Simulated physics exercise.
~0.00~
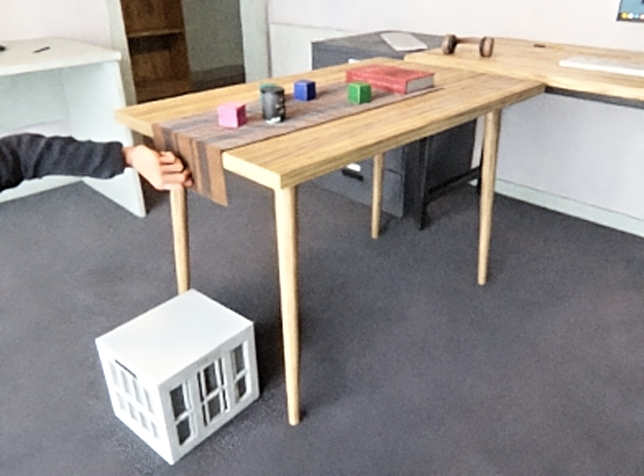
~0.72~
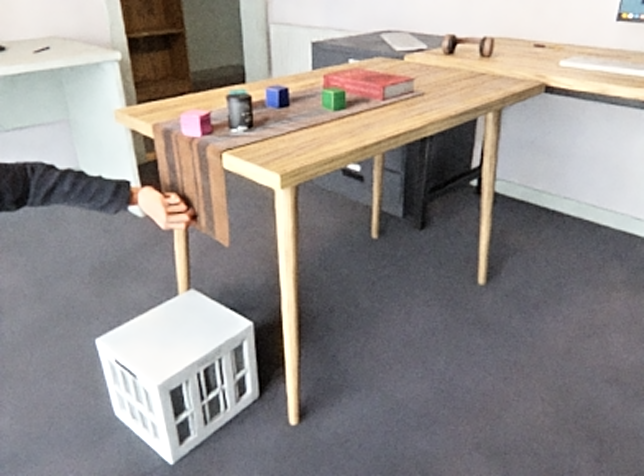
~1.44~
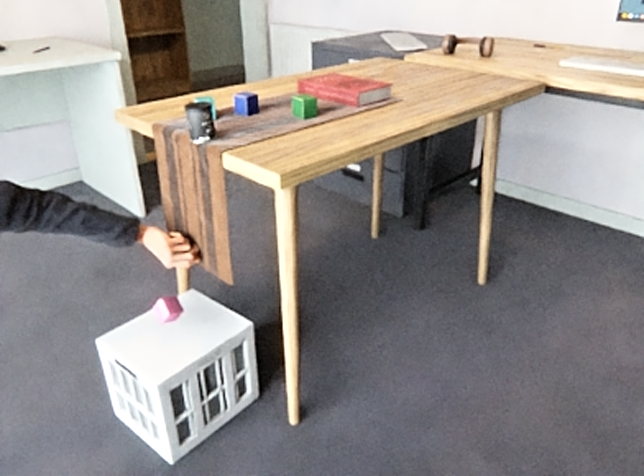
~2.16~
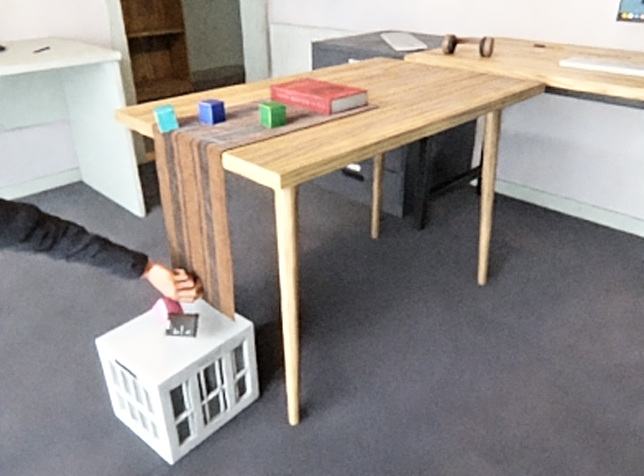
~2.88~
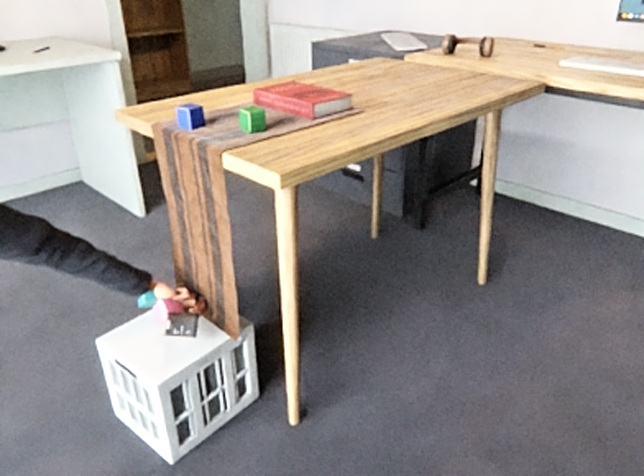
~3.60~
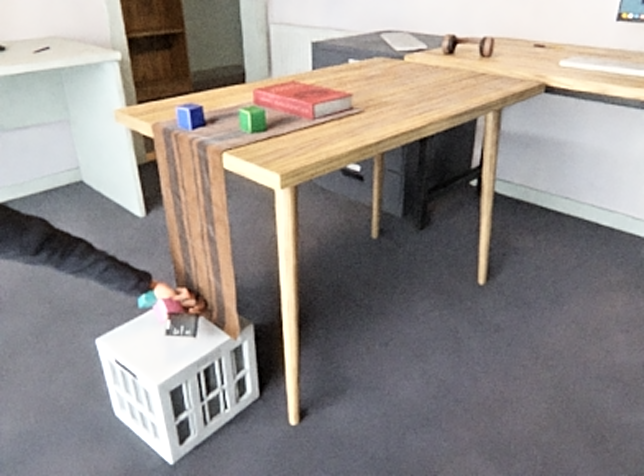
We see a hand pull a brown tablecloth leftward and down off a desk, dropping a pink cube, a black can and a turquoise cube in turn onto a white crate, until its end reaches the crate and the blue cube, green cube and red book remain on top.
